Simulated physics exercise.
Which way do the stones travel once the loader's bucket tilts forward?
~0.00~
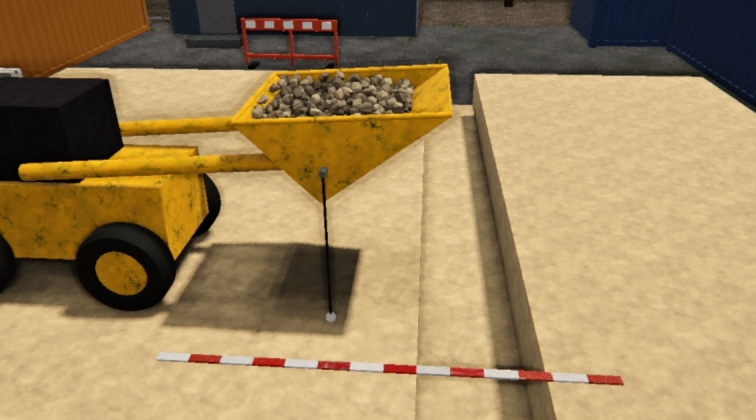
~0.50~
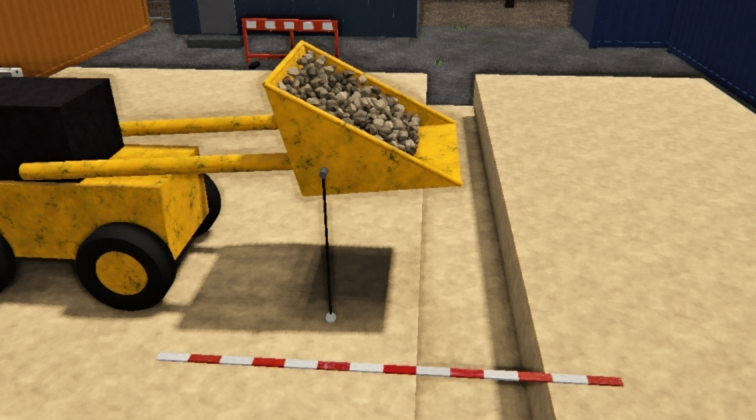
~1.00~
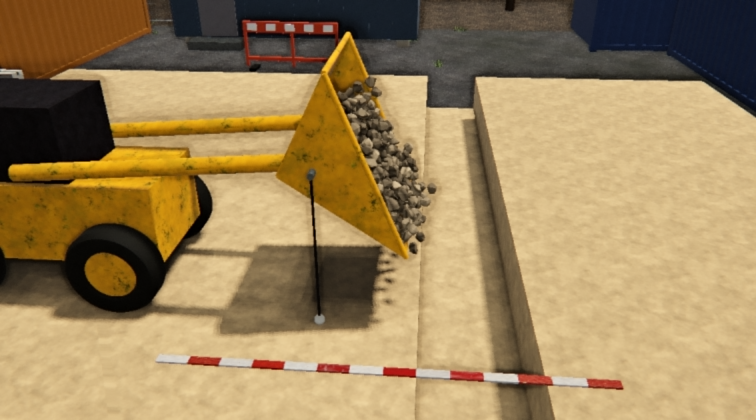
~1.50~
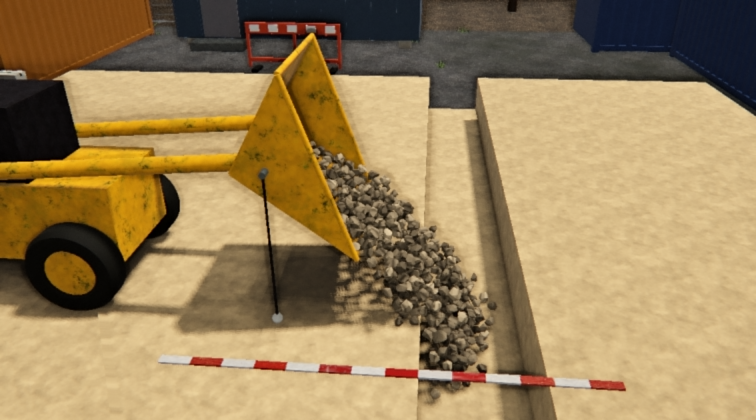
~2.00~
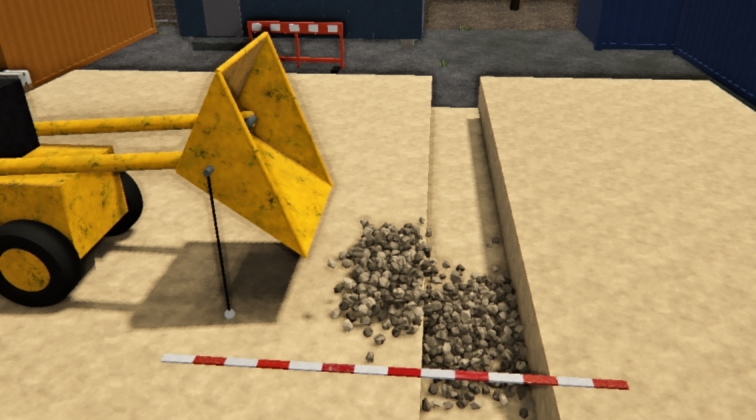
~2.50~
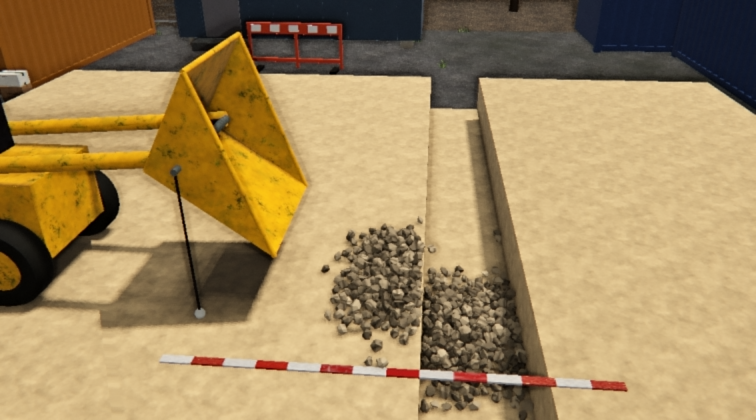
The stones move down, sliding out of the bucket onto the ground and into the trench.
